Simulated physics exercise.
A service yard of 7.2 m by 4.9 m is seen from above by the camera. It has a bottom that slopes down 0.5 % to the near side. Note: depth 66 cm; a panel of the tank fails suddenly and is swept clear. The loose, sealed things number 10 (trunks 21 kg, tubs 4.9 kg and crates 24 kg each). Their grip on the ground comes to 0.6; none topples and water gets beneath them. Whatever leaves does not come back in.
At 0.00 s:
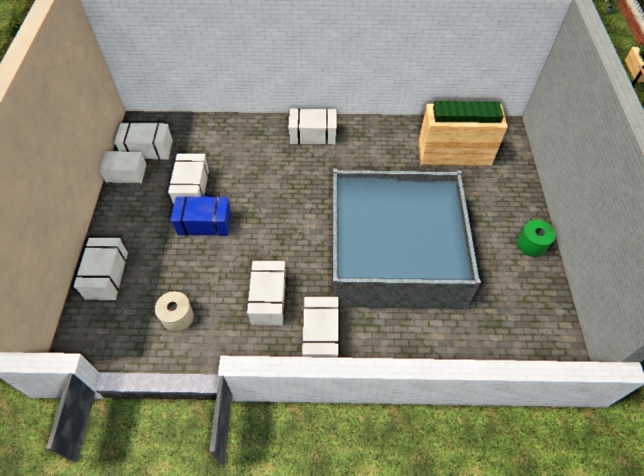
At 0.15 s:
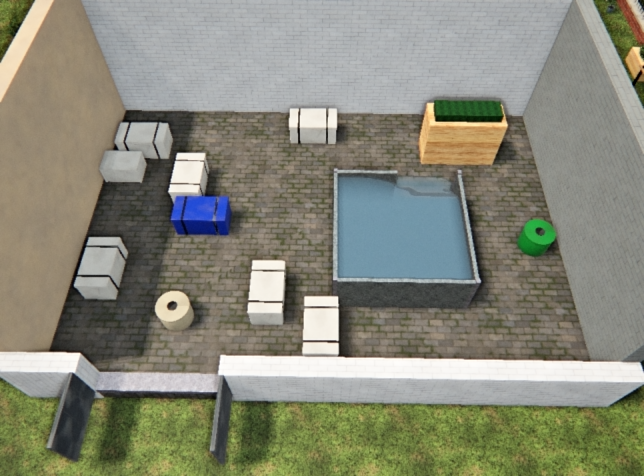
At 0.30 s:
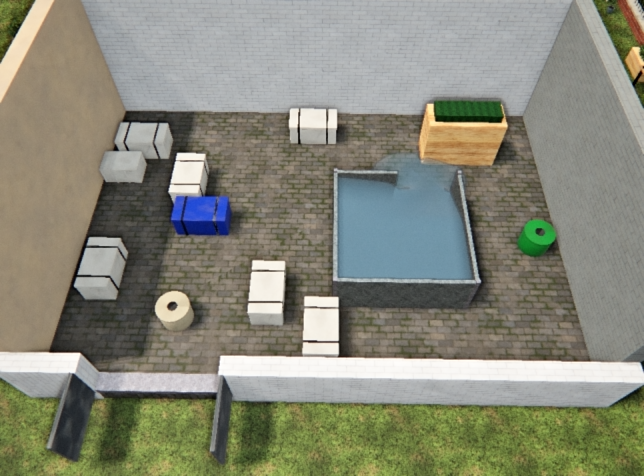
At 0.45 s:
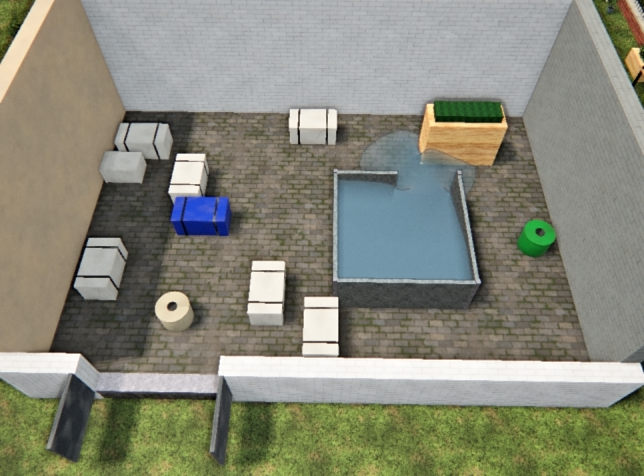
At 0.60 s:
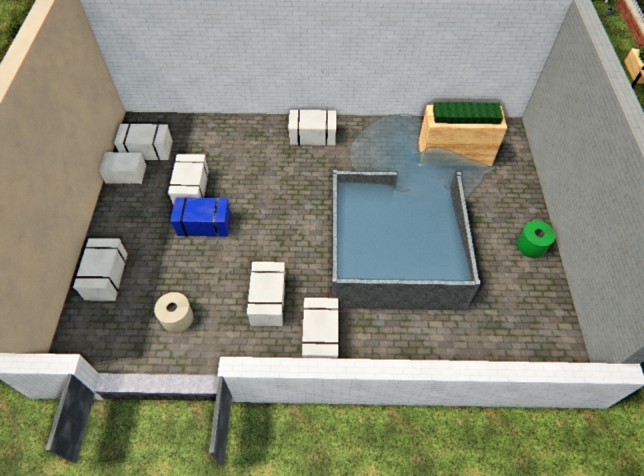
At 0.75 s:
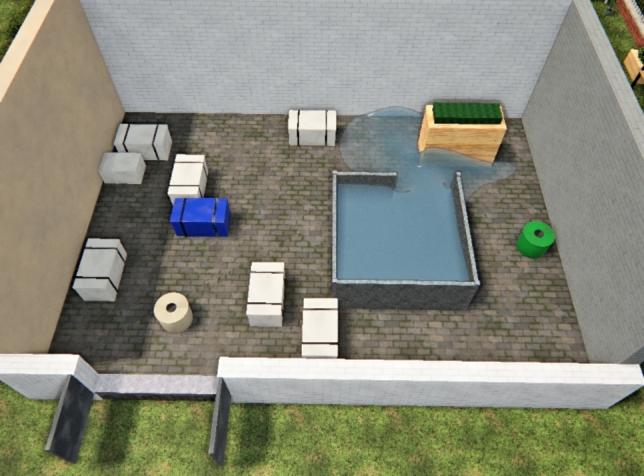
In a walled yard, a tank's far side opens and water spreads around a wooden planter.
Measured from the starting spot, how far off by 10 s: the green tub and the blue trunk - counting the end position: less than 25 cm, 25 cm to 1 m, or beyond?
In the end, the green tub has travelled well away and the blue trunk has shifted partway.
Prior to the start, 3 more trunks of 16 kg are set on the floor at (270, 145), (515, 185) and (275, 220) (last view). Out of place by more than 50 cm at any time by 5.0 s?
In order: Above it, above it, below it.
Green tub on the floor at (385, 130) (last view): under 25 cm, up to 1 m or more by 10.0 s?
Short answer: It drifts a great distance.
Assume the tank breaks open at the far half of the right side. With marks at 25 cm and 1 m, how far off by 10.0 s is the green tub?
Had it gone that way, the green tub would be borne far.
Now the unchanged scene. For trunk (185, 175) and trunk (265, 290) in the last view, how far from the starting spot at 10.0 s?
Respectively: 60 cm / 30 cm.
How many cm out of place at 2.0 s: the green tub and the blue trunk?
About 50 and 0 cm.
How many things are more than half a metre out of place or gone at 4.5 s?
My count gives 3.
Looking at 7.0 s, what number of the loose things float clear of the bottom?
It comes to 3 of them.
After 2.0 s the green tub is near (520, 250), 0.5 m from its start, aground; the blue trunk is near (199, 210), 0.0 m from its start, aground; 0 of 10 are out; 0 afloat.
After 4.5 s the green tub is near (458, 344), 2.3 m from its start, afloat; the blue trunk is near (199, 210), 0.0 m from its start, aground; 0 of 10 are out; 2 afloat.
After 7.0 s the green tub is near (326, 328), 3.5 m from its start, afloat; the blue trunk is near (203, 212), 0.1 m from its start, aground; 0 of 10 are out; 3 afloat.
After 10.0 s the green tub is near (300, 283), 3.6 m from its start, afloat; the blue trunk is near (221, 219), 0.4 m from its start, afloat; 0 of 10 are out; 5 afloat.
